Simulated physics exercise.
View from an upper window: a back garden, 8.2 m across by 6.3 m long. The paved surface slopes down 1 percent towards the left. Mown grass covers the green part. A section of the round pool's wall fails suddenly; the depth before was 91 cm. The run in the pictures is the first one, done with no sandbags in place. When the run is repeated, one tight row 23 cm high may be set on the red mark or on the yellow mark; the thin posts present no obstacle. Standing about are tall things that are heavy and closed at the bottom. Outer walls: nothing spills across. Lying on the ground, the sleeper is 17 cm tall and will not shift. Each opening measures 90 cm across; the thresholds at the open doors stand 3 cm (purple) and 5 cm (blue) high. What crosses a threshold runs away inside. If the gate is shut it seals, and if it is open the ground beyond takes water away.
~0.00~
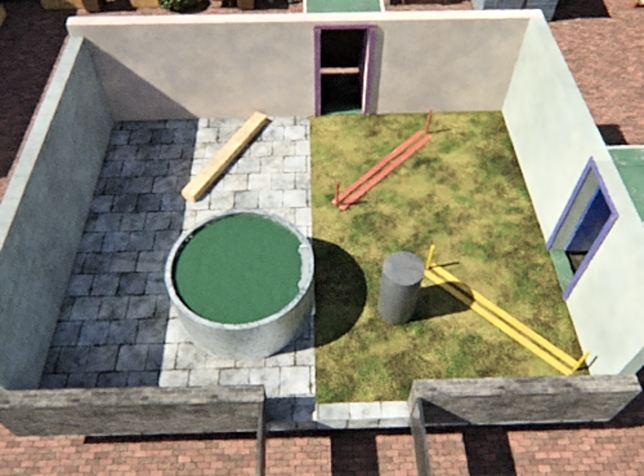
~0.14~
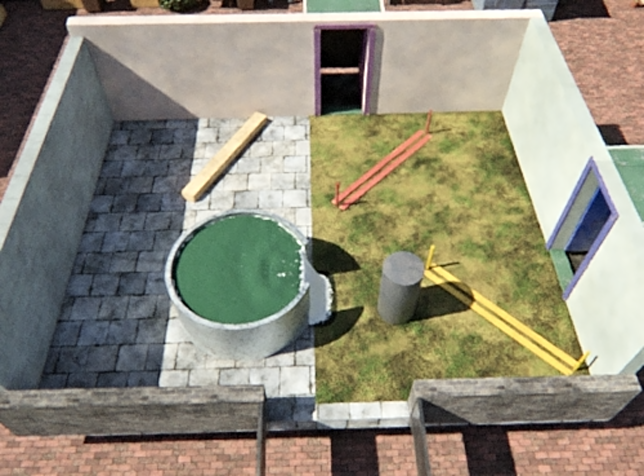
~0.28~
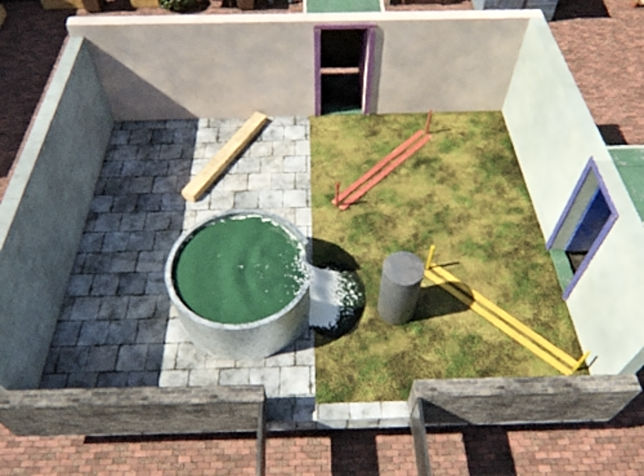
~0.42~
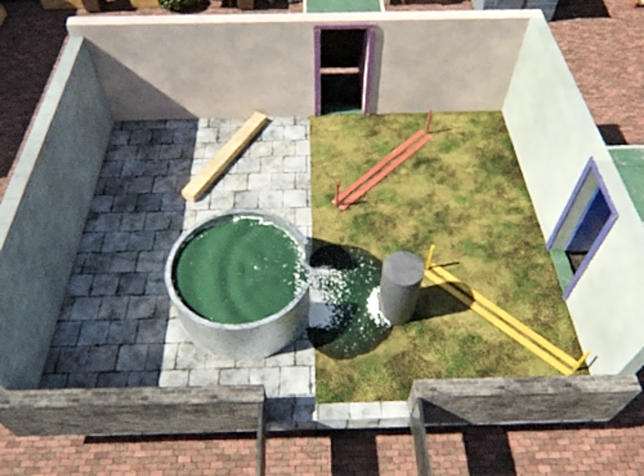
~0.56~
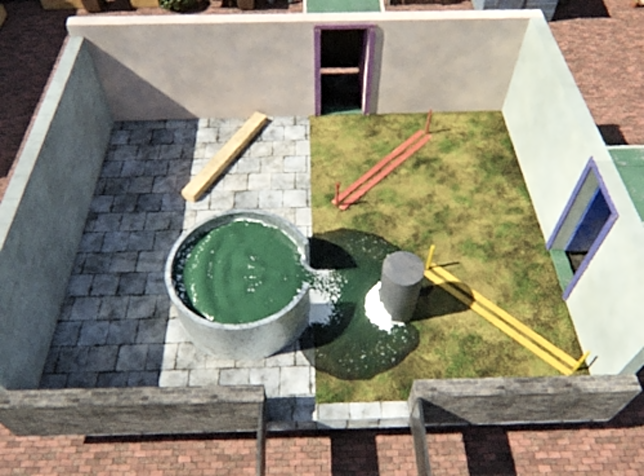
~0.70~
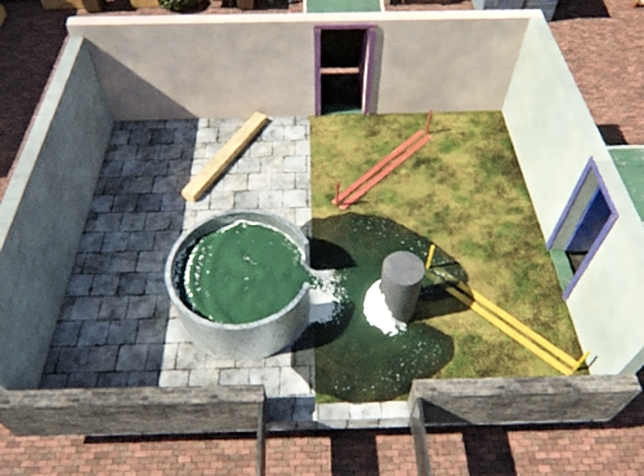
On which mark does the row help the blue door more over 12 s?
On the yellow mark.
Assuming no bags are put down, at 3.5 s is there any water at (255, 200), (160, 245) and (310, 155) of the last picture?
Respectively: Clear, clear and clear.
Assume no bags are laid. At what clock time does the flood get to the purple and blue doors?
Purple 5.0 s, blue 2.0 s.
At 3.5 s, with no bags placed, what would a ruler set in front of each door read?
Reading (cm) - purple: 0; blue: 10.
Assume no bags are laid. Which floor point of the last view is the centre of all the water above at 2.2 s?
Centre estimate: Near (323, 291).
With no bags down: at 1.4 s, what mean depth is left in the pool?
It's around 62 cm deep on average.
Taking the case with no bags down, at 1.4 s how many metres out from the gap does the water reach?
I'd say close to 3.6 m.
After 1.4 s water covers 25 % of the floor and is deepest (48 cm) near (374, 304) in the run without bags; in at the blue door, 0 L with no bags, 0 L with the row on red, 0 L on yellow.
After 2.2 s water covers 35 % of the floor and is deepest (34 cm) near (374, 304) in the run without bags; in at the blue door, 0 L with no bags, 0 L with the row on red, 0 L on yellow.
After 3.5 s water covers 50 % of the floor and is deepest (26 cm) near (374, 304) in the run without bags; in at the blue door, 9 L with no bags, 11 L with the row on red, 0 L on yellow.
After 7.0 s water covers 70 % of the floor and is deepest (13 cm) near (363, 305) in the run without bags; in at the blue door, 43 L with no bags, 46 L with the row on red, 3 L on yellow.
After 12.0 s water covers 85 % of the floor and is deepest (9 cm) near (251, 140) in the run without bags; in at the blue door, 48 L with no bags, 62 L with the row on red, 5 L on yellow.
